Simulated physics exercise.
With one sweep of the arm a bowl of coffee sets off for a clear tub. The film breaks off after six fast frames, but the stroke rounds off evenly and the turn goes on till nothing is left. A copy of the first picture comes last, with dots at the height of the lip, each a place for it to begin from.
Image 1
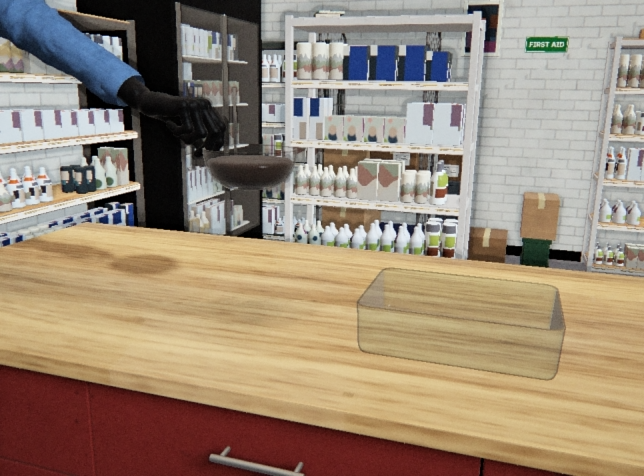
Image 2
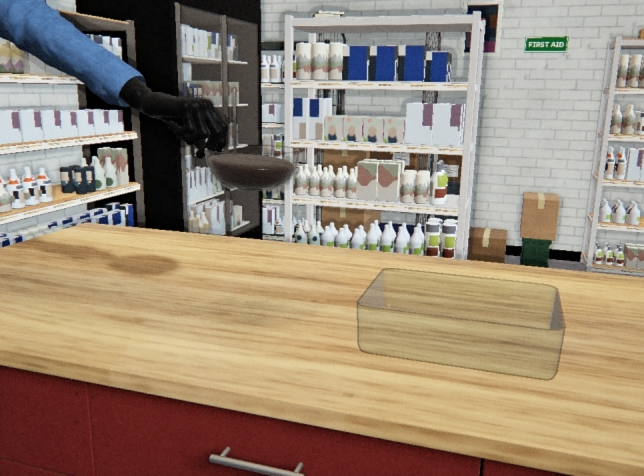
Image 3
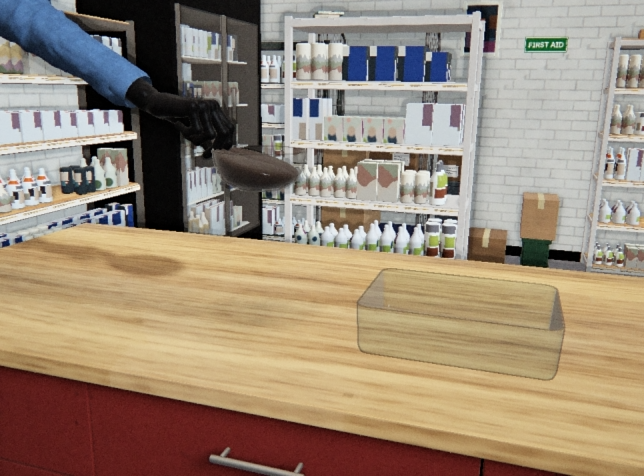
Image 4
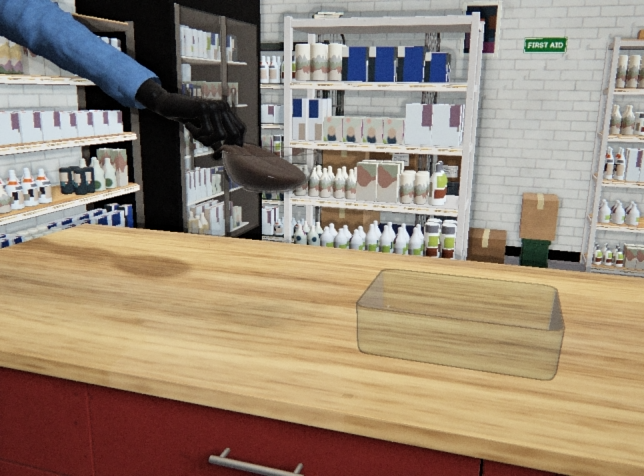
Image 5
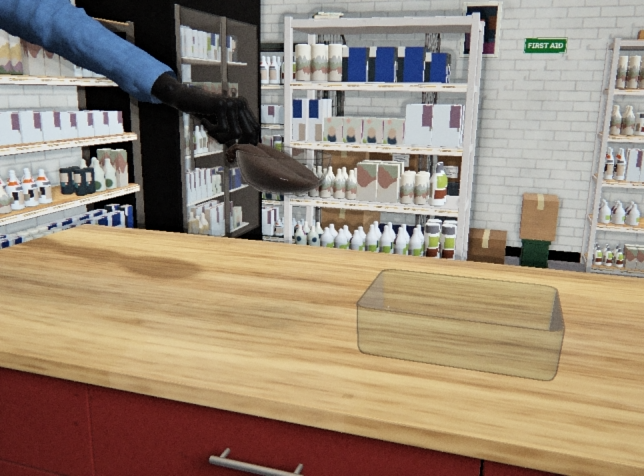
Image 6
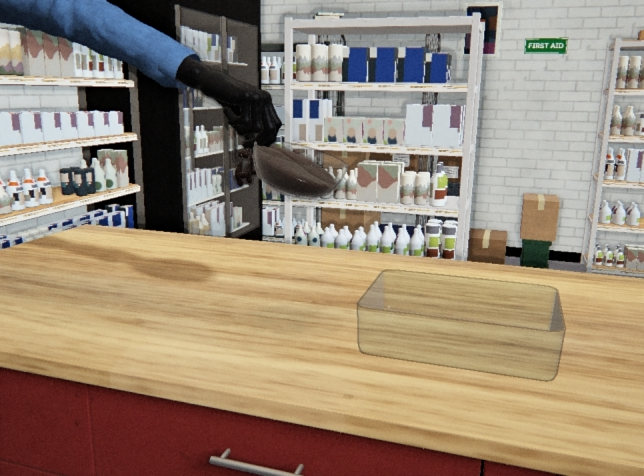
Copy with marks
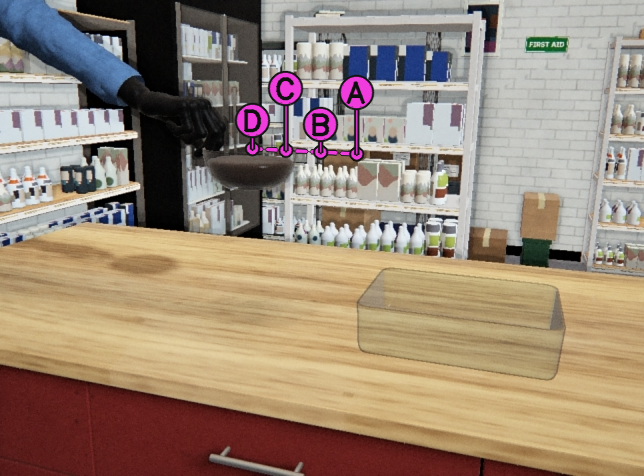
In a shop, a gloved hand moves a dark bowl rightward above a wooden counter, tilting it.
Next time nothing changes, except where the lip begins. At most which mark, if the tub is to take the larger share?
Take D.
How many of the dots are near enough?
All of them.
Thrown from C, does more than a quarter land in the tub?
Yes, clearly.
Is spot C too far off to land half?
No, not at all.
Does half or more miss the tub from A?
No, not at all.
In magenta, A at (356, 154); B at (320, 152); C at (285, 150); D at (252, 148).
For spot A, about 75 % lands in the tub, 12 % falls short and 13 % goes beside or beyond.
For spot B, about 76 % lands in the tub, 8 % falls short and 16 % goes beside or beyond.
For spot C, about 73 % lands in the tub, 12 % falls short and 15 % goes beside or beyond.
For spot D, about 64 % lands in the tub, 24 % falls short and 11 % goes beside or beyond.
